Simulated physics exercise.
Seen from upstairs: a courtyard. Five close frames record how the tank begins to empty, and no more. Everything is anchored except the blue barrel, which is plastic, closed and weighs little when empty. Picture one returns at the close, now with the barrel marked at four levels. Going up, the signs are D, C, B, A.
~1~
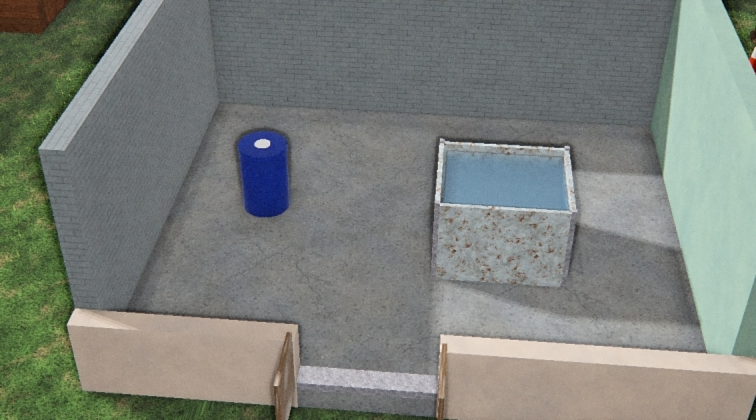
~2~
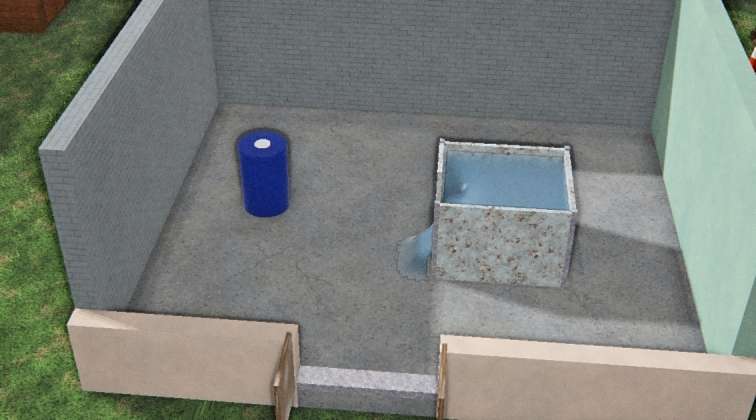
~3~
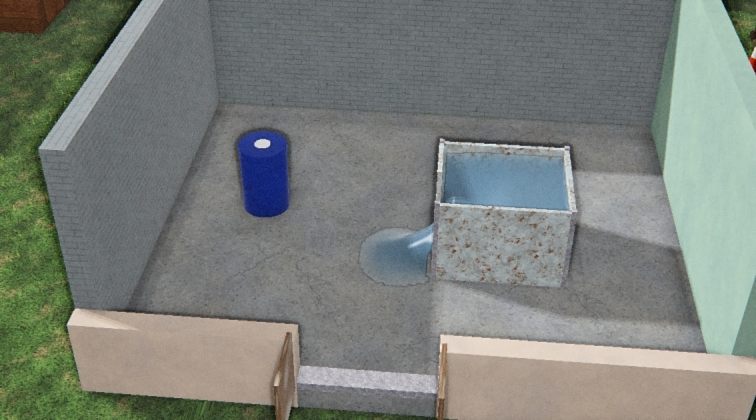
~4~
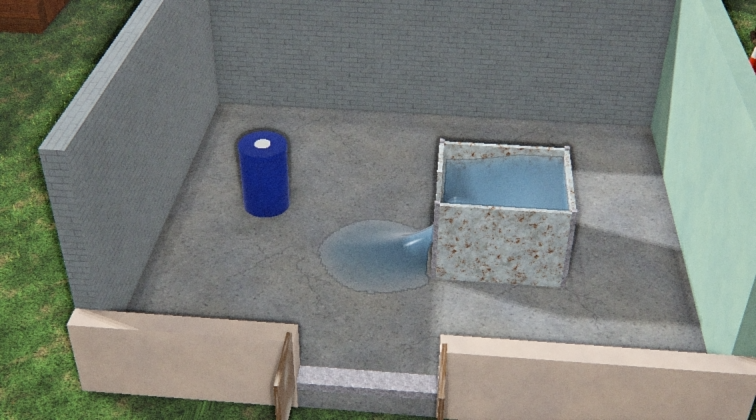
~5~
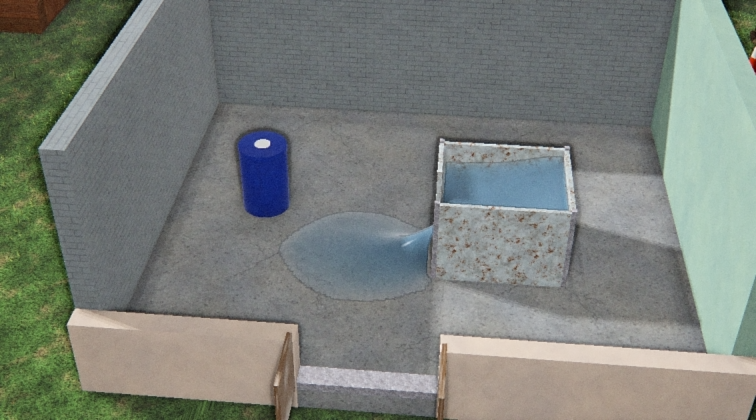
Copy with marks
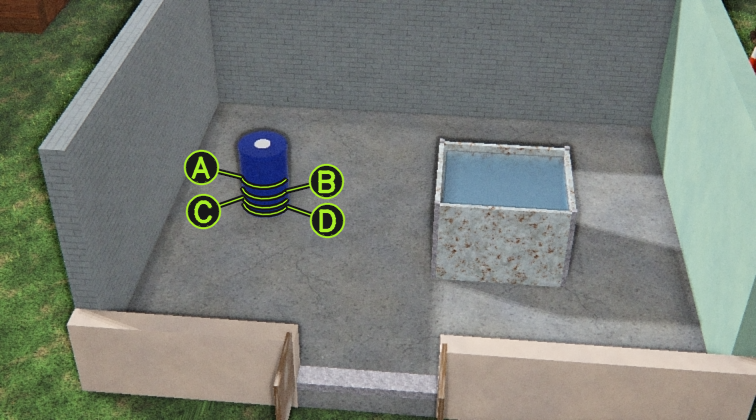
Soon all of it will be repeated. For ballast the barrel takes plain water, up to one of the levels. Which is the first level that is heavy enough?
That is line B.
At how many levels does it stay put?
Two of the four.
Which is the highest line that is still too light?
It is C.
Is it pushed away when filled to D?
Yes.
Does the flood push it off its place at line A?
No.
In lime, A at (260, 187); B at (261, 198); C at (262, 207); D at (262, 214); from the bottom up D, C, B, A.
With A, it does not move.
With B, it shifts by a finger or two and stays.
With C, it is pushed about its own width away.
With D, it is pushed about 4 times its own width away.
